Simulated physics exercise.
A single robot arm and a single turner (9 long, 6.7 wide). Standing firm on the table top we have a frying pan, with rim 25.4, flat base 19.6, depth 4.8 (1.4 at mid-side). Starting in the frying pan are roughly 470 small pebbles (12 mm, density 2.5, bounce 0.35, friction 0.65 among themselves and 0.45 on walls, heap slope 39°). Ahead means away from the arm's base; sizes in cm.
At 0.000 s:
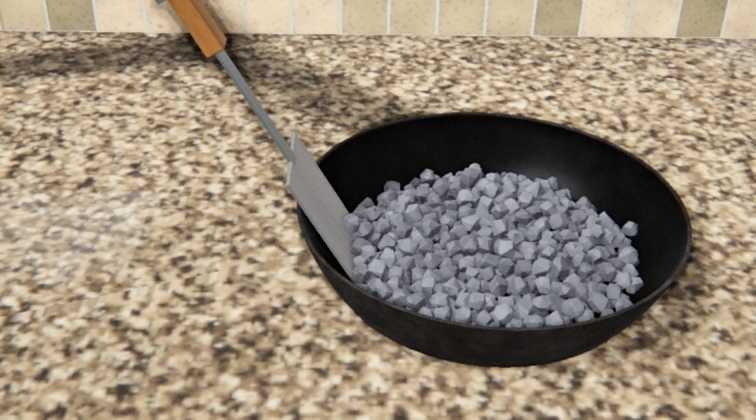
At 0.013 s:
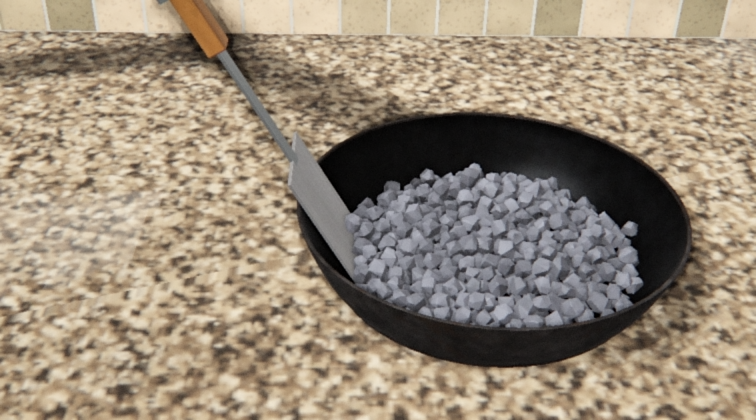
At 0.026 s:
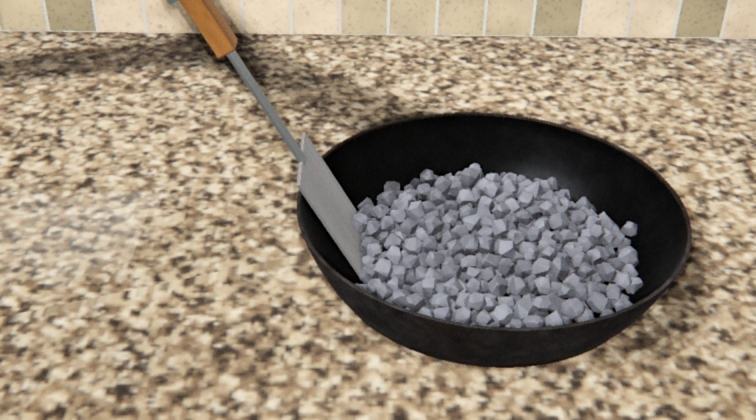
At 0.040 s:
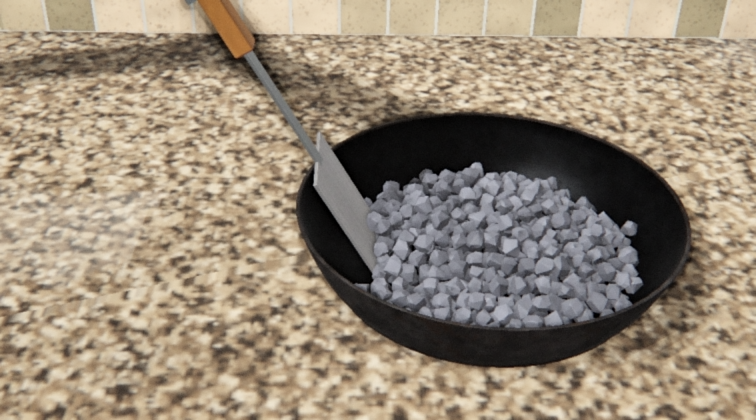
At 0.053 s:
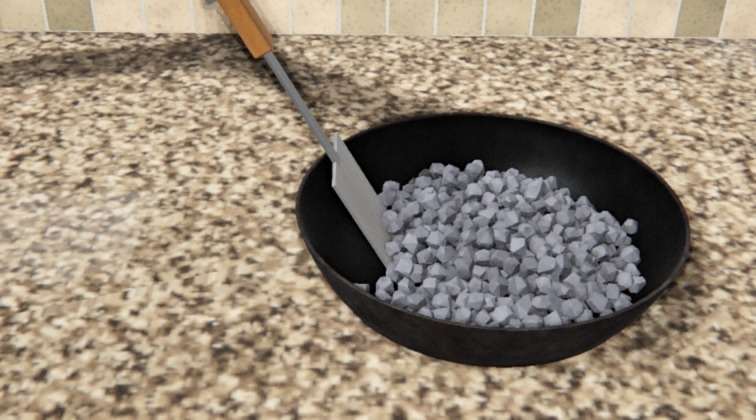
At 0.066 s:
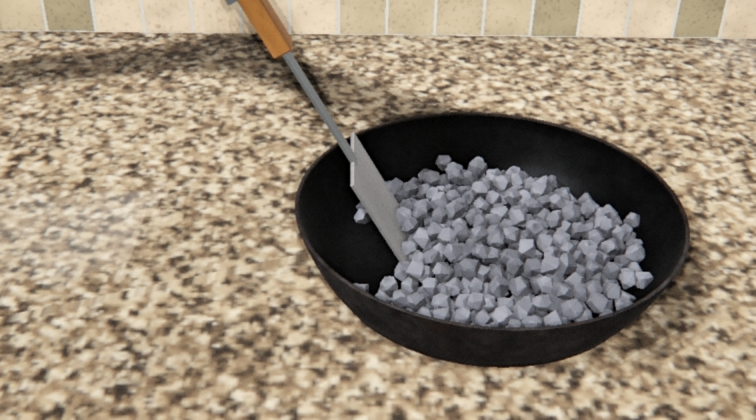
A turner with a wooden handle slides right through gray pebbles in a black frying pan.
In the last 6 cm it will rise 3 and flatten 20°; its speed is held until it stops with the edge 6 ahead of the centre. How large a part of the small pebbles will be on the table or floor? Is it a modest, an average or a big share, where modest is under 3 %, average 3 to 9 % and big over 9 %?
Average.
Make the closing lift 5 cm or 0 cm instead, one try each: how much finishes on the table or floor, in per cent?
Roughly 10 % and then 0 %.
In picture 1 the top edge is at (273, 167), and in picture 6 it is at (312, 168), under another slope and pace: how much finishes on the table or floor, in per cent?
Off the vessel, on the table or floor: Some 0 percent.
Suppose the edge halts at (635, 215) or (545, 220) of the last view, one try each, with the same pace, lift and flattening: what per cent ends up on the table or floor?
Estimates, in order: 25 % and 0 %.
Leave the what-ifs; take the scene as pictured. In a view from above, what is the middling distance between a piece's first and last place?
I'd guess close to 3 centimetres.
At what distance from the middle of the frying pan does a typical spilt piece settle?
Looks like roughly 18 centimetres to me.
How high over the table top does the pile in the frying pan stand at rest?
It reaches about 6.0 cm.
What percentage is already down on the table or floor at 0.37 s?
Share at that moment: Roughly 4 %.
After 0.11 s, sloping 61°, highest piece 6 above the table; 467 in the frying pan.
After 0.15 s, sloping 53°, highest piece 7 above the table; 467 in the frying pan.
After 0.37 s, sloping 41°, highest piece 6 above the table; 441 in the frying pan, 20 on the table or floor, 6 on the blade or in flight.
After 1.42 s, sloping 41°, highest piece 6 above the table; 440 in the frying pan, 27 on the table or floor.
In the end, 440 in the frying pan, 27 on the table or floor. That is 6 % on the table or floor.
